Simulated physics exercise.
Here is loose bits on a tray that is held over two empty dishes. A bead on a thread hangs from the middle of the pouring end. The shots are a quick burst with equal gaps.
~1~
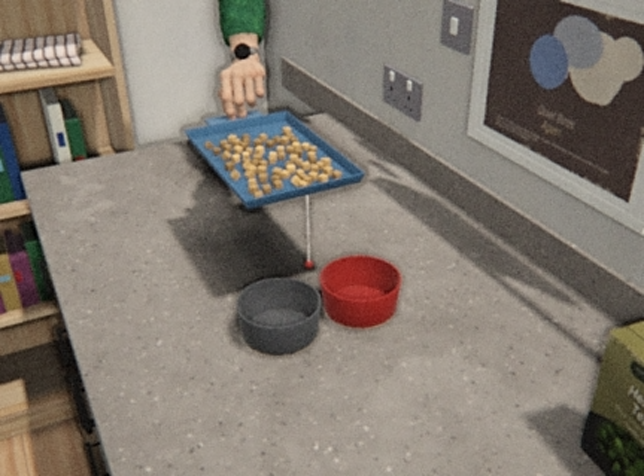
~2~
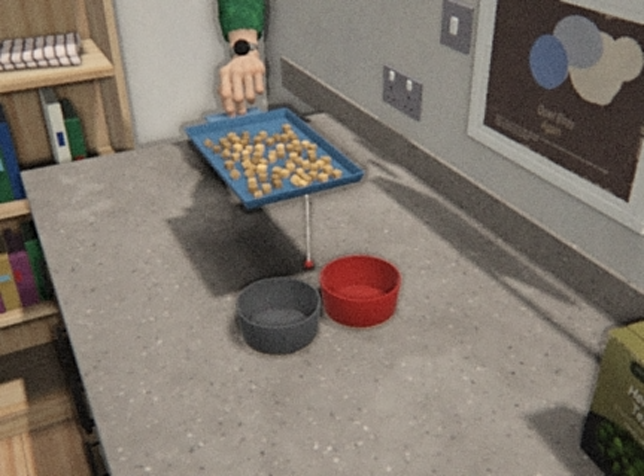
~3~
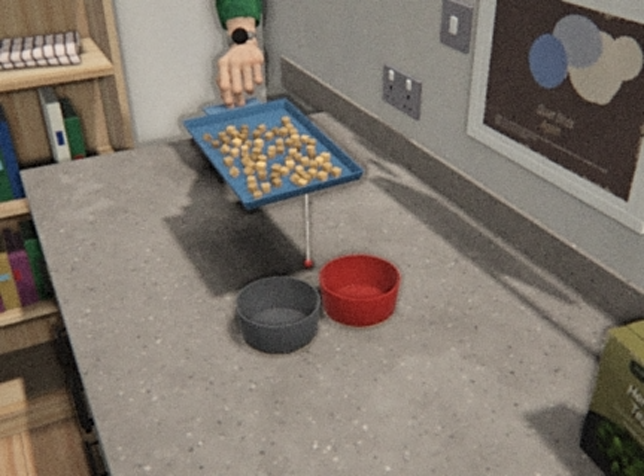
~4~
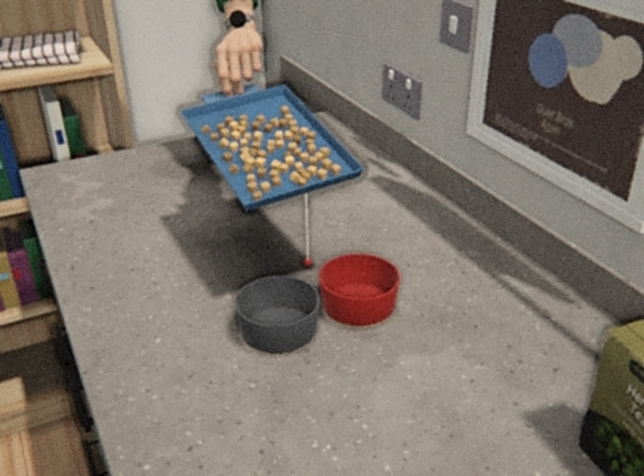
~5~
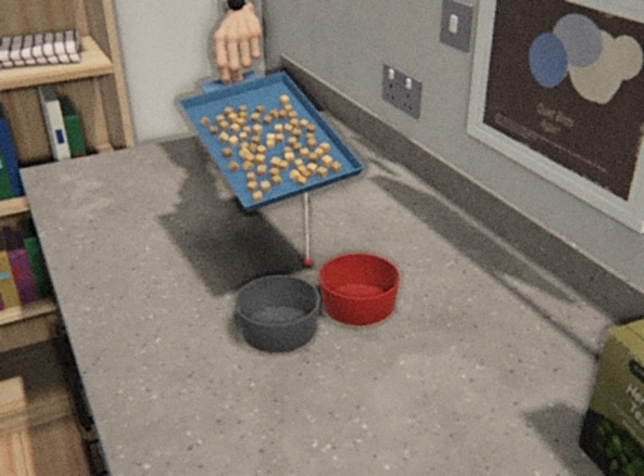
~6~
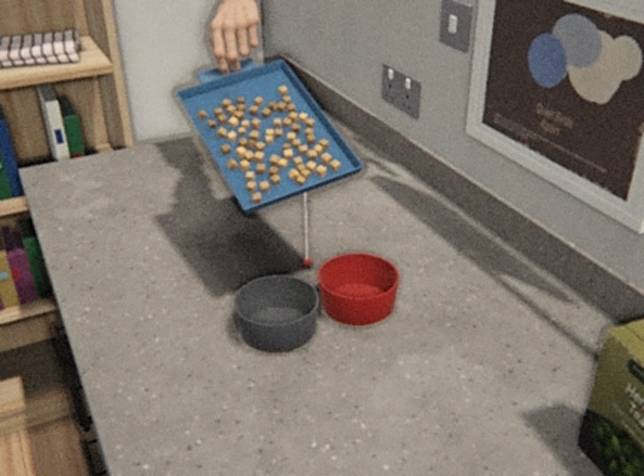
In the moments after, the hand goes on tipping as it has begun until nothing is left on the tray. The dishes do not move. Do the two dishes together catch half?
The two hold over half of the load.
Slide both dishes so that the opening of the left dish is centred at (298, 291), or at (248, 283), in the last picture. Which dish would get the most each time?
At the first place the left-hand dish, at the second the dish on the left.
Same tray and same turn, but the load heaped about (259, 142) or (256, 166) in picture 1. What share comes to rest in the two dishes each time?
First some 80, then 70 per cent.
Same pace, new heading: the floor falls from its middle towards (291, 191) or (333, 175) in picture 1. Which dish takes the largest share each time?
One: The left one. Two: Right.
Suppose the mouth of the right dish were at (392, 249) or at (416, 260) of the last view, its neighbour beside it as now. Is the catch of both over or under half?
First not half, then below a half.
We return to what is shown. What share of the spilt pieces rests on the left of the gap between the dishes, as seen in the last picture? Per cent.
Close to 90 per cent.
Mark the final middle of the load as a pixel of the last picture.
Near (267, 328).
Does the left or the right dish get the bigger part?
Fuller: Left.
Soon, tray tipped steeply; nearly all on the tray; a stray few in the air.
A while on, tray tipped past a quarter turn; most on the tray; a stray few in the left dish; a stray few outside both; a small part in the air.
Towards the end, tray tipped past a quarter turn; about two thirds in the left dish; about a third outside both.
Finally, tray tipped past a quarter turn; about two thirds in the left dish; none in the right dish; about a third outside both.
